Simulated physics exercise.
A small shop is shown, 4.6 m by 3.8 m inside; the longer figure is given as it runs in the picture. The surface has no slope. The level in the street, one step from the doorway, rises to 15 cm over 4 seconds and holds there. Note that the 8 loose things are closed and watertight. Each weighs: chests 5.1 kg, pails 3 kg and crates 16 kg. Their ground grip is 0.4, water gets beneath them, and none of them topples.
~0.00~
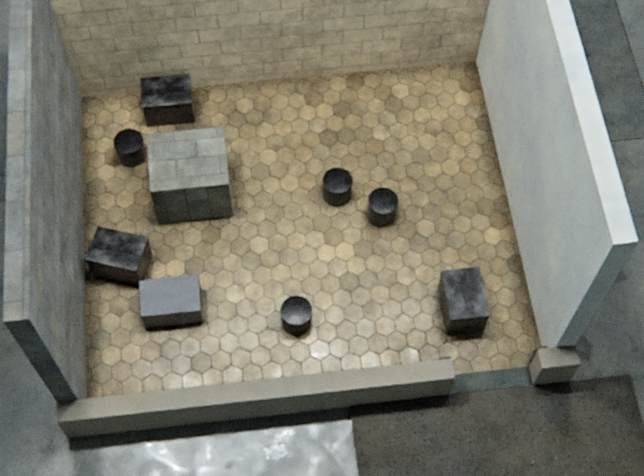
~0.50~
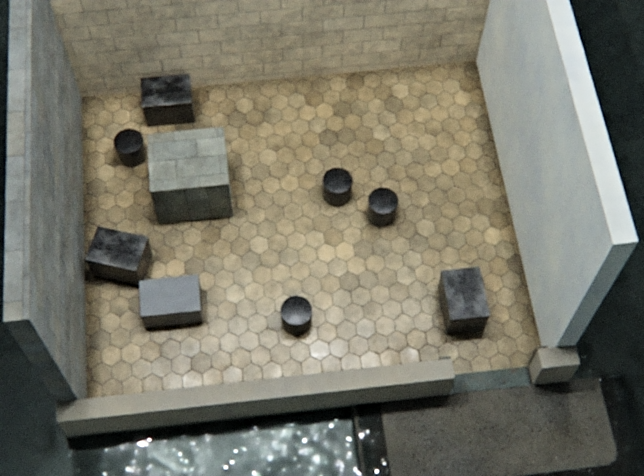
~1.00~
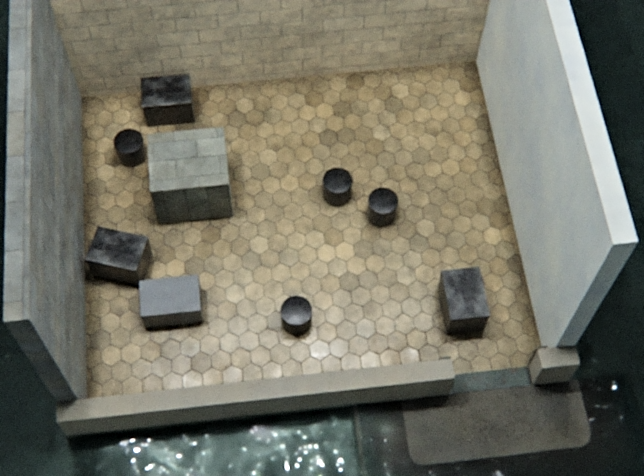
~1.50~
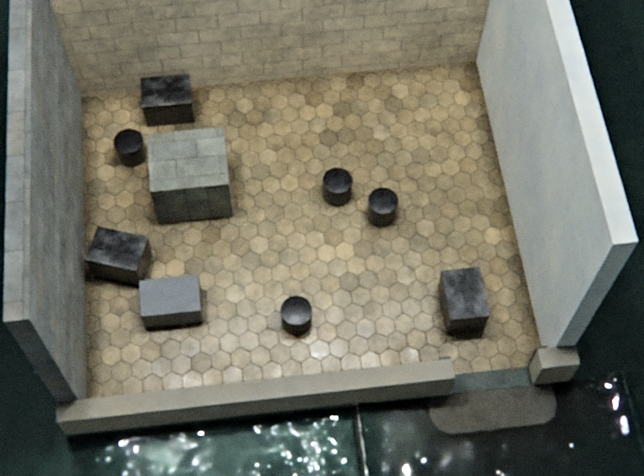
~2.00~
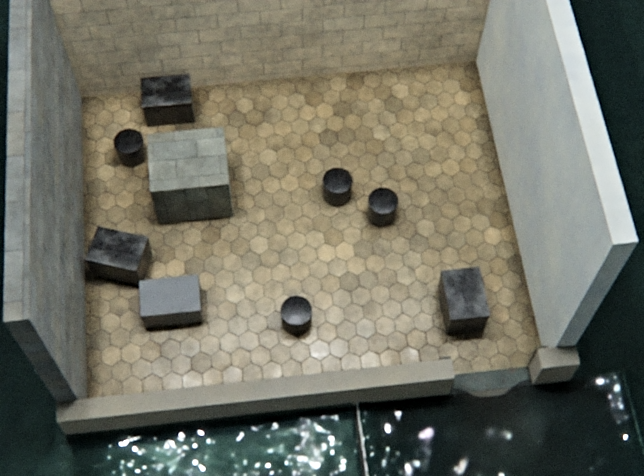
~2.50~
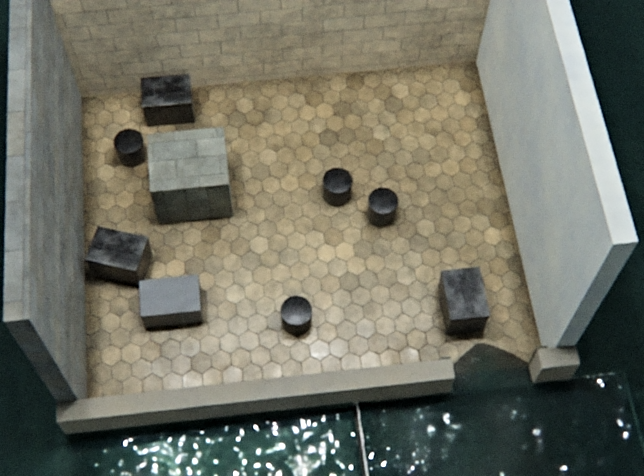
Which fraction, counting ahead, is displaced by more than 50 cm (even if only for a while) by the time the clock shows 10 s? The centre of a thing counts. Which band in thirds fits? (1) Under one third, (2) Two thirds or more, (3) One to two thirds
1, under one third.
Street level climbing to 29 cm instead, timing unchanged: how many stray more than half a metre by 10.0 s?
In that case the number is 6.
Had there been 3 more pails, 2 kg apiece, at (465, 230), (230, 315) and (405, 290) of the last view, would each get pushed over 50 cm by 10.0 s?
In that order: Over, less, past it.
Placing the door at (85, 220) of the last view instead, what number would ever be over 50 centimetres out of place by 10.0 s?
The answer then is 2.
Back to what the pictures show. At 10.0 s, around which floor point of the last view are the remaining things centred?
Close to pixel (208, 203).
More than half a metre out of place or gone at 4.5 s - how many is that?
That would be 1.
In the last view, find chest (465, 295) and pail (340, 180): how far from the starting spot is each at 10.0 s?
Shifts: 350 cm / 20 cm.
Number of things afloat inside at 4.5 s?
At that point I count 0.
After 3.5 s 0 of 8 are over 50 cm from their spots; 0 afloat.
After 4.5 s 1 of 8 are over 50 cm from their spots; 0 afloat.
After 7.0 s 2 of 8 are over 50 cm from their spots; 1 afloat.
After 10.0 s 2 of 8 are over 50 cm from their spots, and 2 have been at some point; 2 afloat.
